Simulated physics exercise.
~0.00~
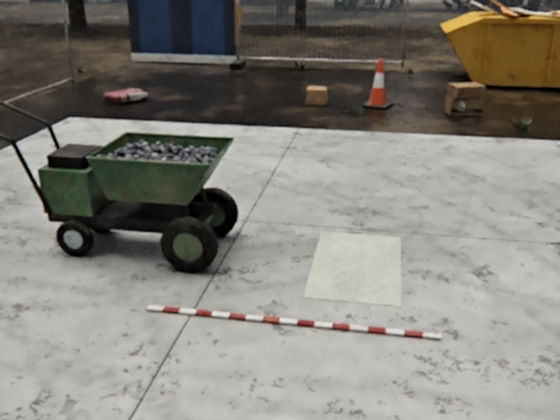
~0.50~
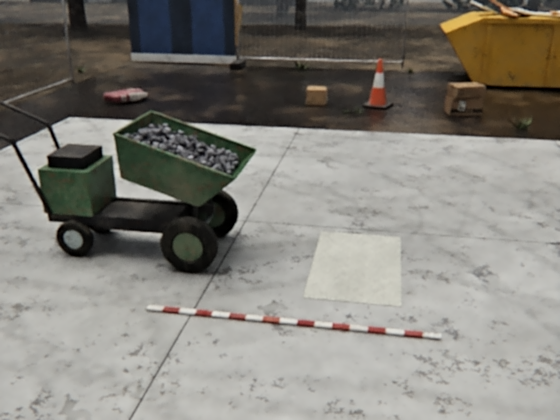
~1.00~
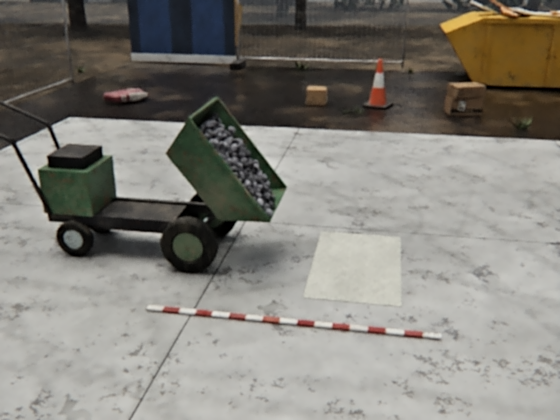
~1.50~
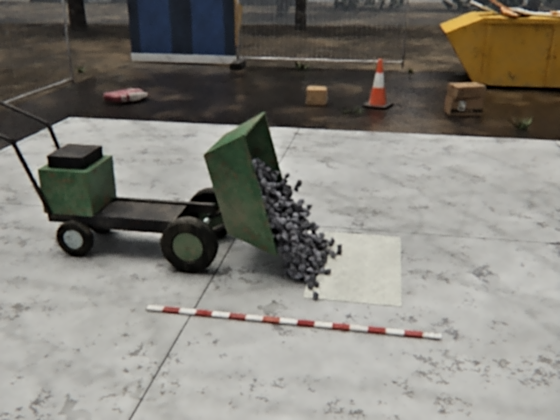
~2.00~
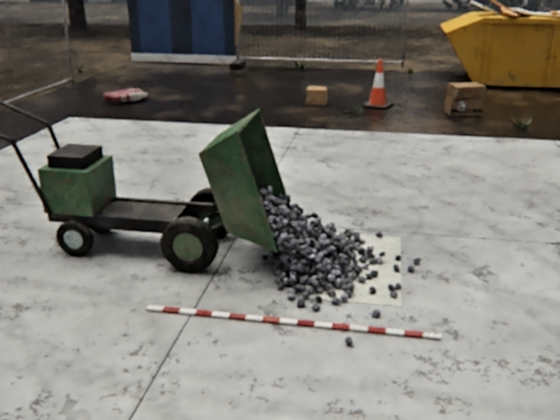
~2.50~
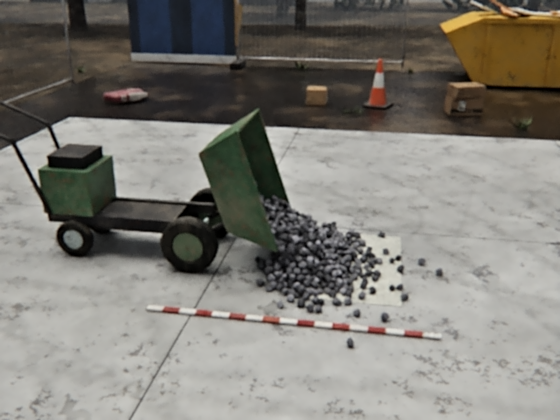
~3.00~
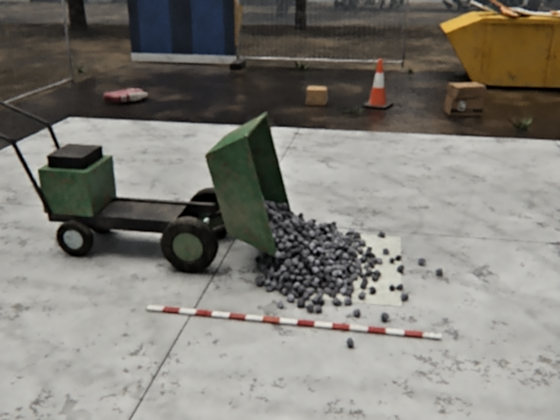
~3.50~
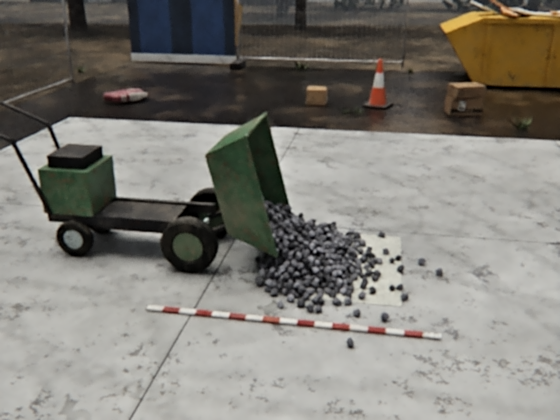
A green motor barrow loaded with dark grey stones stands at the left on a pale, stained floor, seen from slightly above. A light square sheet lies to its right, a red and white striped staff crosses the foreground, and an orange cone and yellow skip stand behind. The barrow's green skip tips steeply forward to the right, and the stones slide out in a rush, piling against its lip and over part of the sheet. The raised skip rocks slightly, then stays tipped, with some stones still inside, the heap beneath and a few strays beyond.
